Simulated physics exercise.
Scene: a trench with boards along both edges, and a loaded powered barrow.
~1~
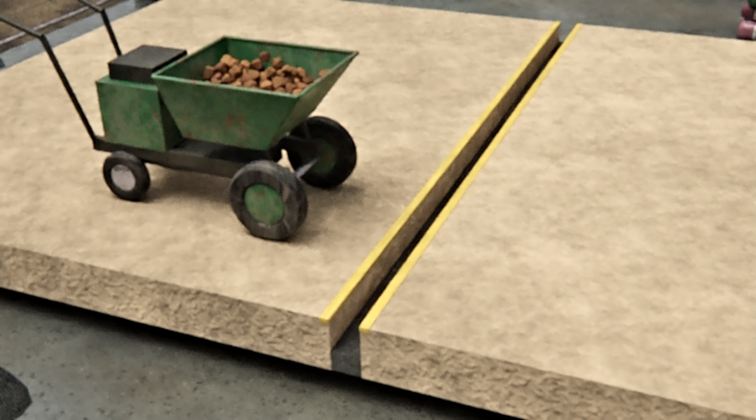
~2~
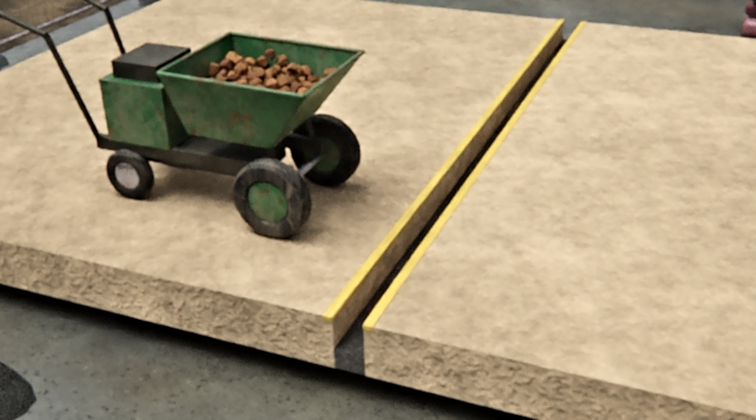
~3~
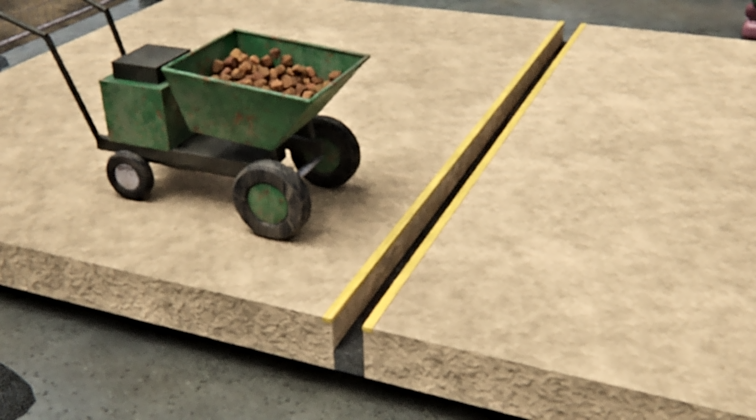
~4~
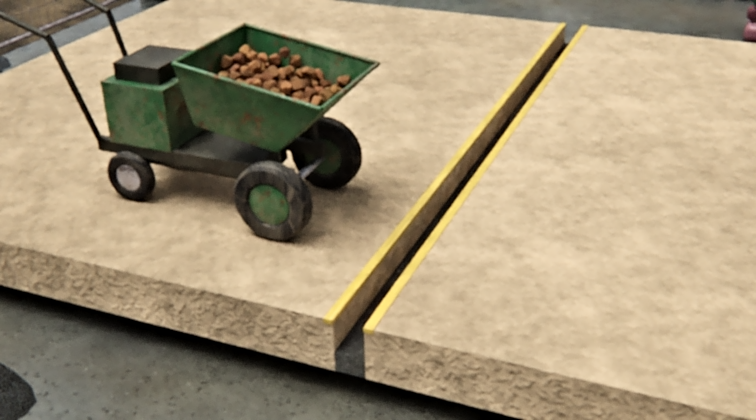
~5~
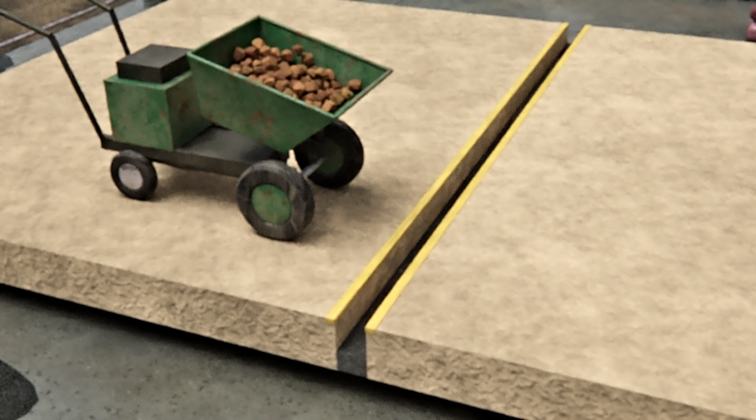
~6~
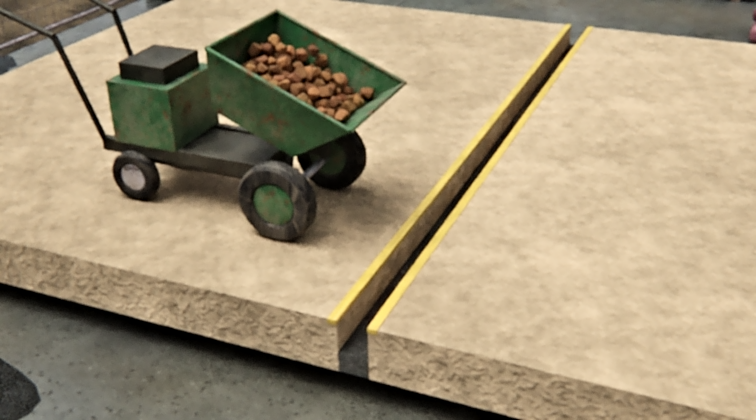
A large pale tan slab, split by a narrow trench with yellow edges, fills the view from above and at an angle, with grey floor below. At left stands a small green powered barrow with black wheels and handles, its skip loaded with reddish-brown clods. The skip slowly tilts toward the trench, its rear rising, while the wheels stay nearly still and the view barely shifts.
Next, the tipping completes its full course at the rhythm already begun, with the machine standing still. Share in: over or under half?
The load ends chiefly outside the trench.
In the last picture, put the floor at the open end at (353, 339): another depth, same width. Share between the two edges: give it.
20 %.
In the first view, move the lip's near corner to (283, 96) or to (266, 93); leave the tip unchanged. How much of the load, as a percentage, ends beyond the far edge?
20 % and 10 %, in that order.
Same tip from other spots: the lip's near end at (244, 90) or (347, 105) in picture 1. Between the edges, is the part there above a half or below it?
Stop 1: Short of half. Stop 2: Short of half.
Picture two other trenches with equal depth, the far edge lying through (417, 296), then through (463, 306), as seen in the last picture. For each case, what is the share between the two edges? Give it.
The first case gives close to 60 per cent and the second close to 90 per cent.
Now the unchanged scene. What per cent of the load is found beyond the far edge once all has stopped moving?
Share: Near 40 %.
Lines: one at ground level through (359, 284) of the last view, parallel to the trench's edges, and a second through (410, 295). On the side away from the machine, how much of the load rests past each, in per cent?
In order: 70 per cent, then 30 per cent.
Soon, skip tipped steeply; all in the skip.
A while on, skip tipped right over; about two thirds in the skip; a small part in or heaped over the trench; about a quarter beyond it; a stray few falling.
Towards the end, skip tipped right over; about a third in the skip; about a quarter in or heaped over the trench; about a third beyond it.
Finally, skip tipped right over; about a third in the skip; about a quarter in or heaped over the trench; about a third beyond it.
